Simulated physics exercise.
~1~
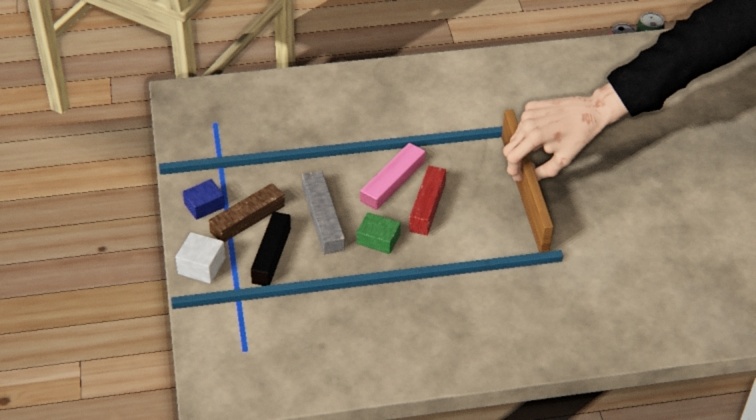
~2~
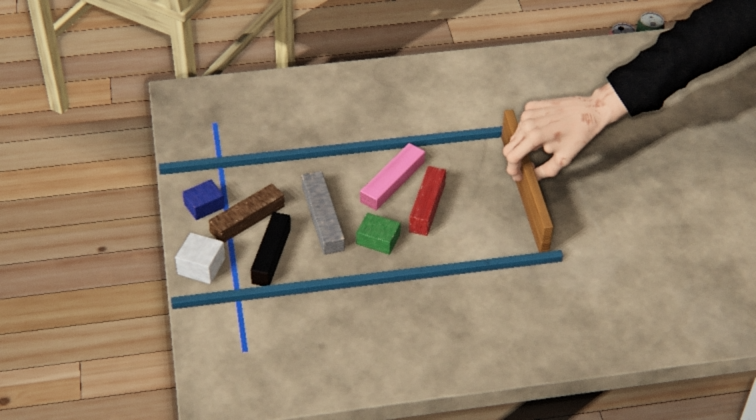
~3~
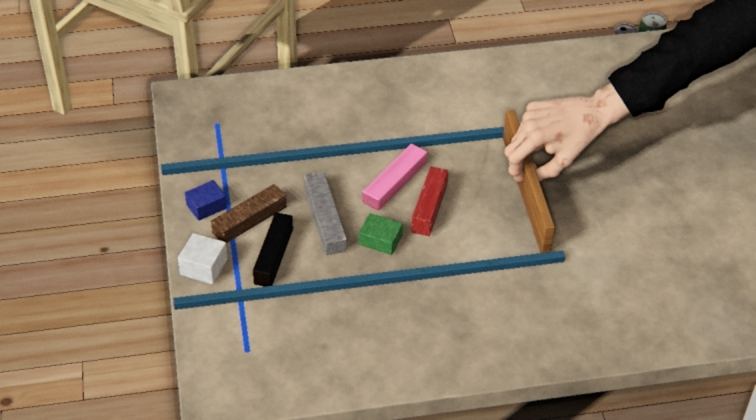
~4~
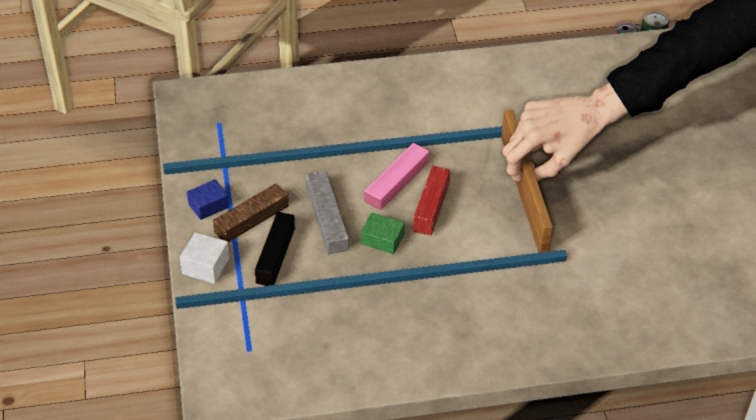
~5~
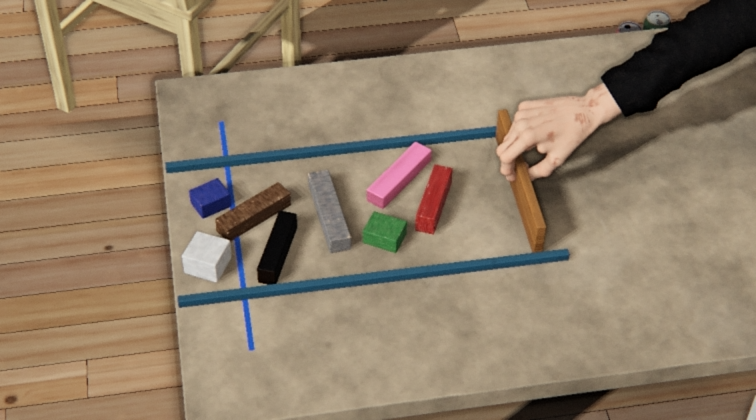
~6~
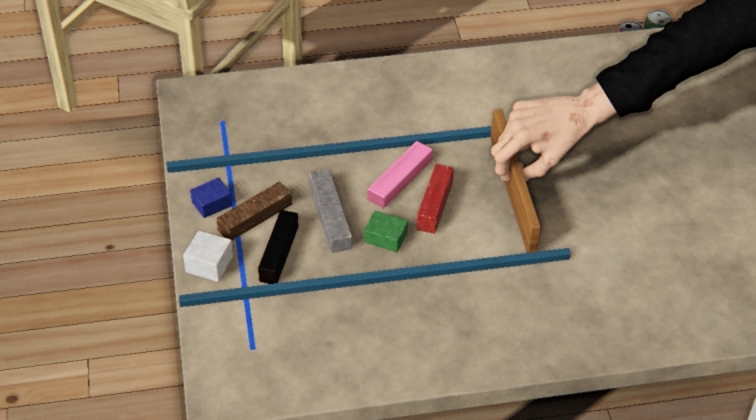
A stone-topped table on a plank floor is seen from above at a slant, with a pale wooden frame behind it. Between two teal rails lie blue and white blocks near the left edge and a blue line, then brown, black, grey, green, pink and red pieces. A hand holds a wooden board at right, then slides it slightly left, while the view drifts slightly.
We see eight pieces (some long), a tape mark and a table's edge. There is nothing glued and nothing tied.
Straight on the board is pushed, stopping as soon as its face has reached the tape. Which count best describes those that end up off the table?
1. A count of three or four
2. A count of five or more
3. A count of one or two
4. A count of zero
Option 1: A count of three or four.
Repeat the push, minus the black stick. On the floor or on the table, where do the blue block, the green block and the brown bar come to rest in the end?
Outcome for the blue block: It drops; for the green block: It stays; for the brown bar: It drops.
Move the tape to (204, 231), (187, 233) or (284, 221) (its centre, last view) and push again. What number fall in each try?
In that order 6, 7 and 1.
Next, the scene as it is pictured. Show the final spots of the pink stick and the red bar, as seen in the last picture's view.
The pink stick stops around (204, 195); the red bar around (227, 224).
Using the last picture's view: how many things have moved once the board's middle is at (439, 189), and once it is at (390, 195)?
The first count is 2, and then it's 4.
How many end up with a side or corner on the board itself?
All in all, 1.
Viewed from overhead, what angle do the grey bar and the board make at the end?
The angle is about 15 degrees.
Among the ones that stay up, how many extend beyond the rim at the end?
The count would be 1.
Early on, none off yet; white block at rest near (208, 256); blue block at rest near (211, 198); brown bar at rest near (255, 211).
A while later, none off yet; white block moving near (204, 257); blue block moving near (206, 197); brown bar travelled a little near (224, 215).
Finally, the number that fall off is three or four; lost, black stick, brown bar, blue block and white block.
